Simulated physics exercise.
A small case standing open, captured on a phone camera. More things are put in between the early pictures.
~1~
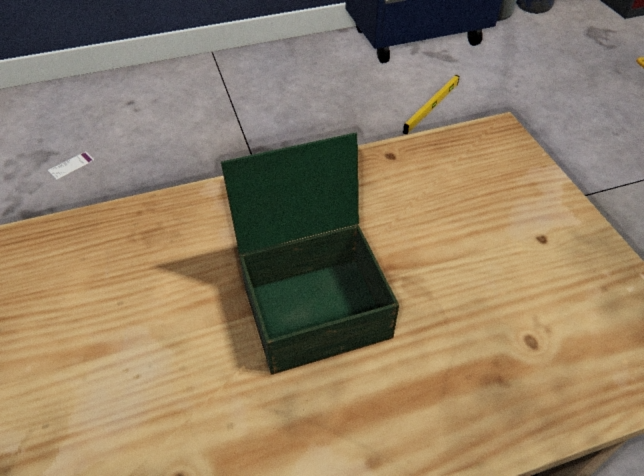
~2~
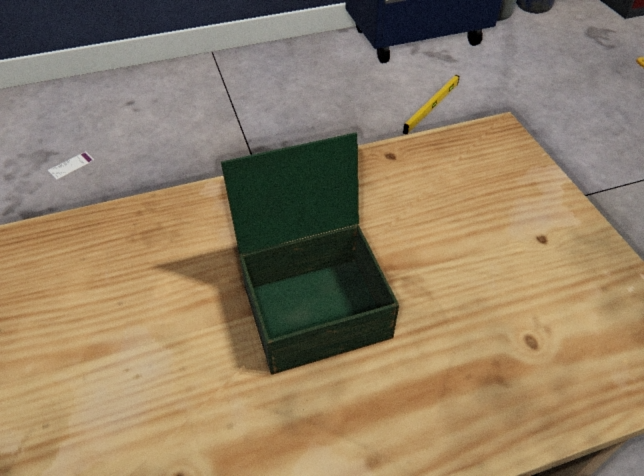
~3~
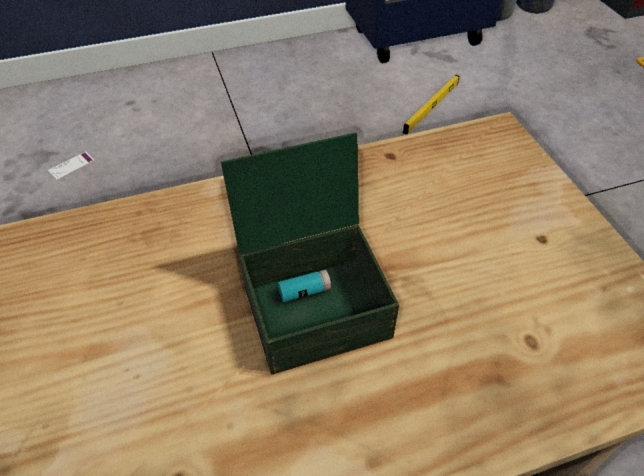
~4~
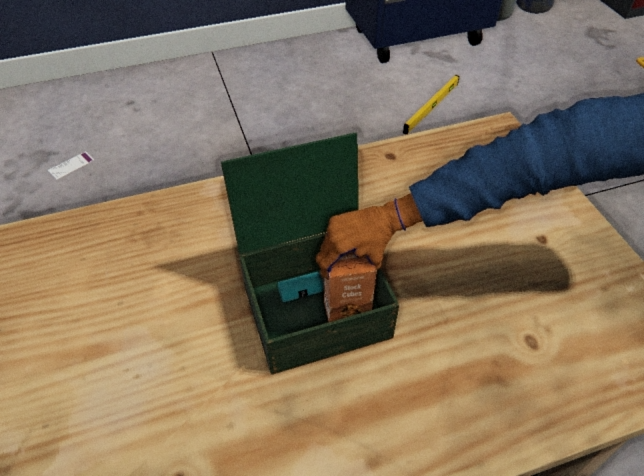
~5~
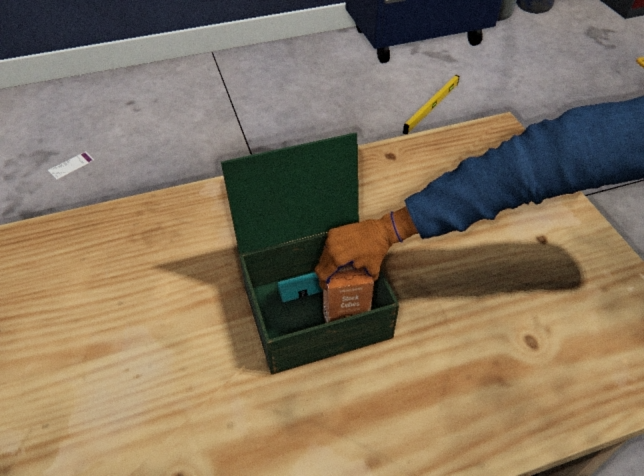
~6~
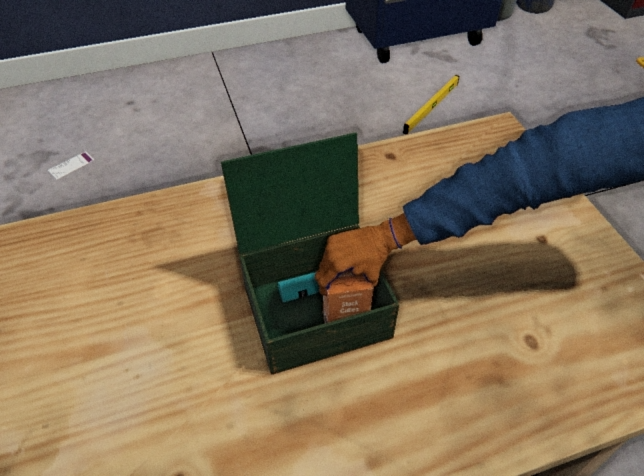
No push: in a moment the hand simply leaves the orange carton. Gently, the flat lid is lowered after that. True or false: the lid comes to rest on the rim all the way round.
False, it is held up.
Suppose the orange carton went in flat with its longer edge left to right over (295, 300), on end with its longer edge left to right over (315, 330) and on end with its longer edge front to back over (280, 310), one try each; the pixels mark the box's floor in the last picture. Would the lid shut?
On the first go the lid comes to rest closed, on the second it is stopped short, on the third it is stopped short.
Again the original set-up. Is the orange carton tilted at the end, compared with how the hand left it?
The orange carton stays as it was set.
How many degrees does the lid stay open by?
Some 20°.
Then, 1.40 s later than the last frame, lid 75° above the rim.
Then, 1.70 s later than the last frame, lid 46° above the rim.
When it is over, lid 22° above the rim; both as before. End places, in pixels of the last picture, orange carton near (346, 304).
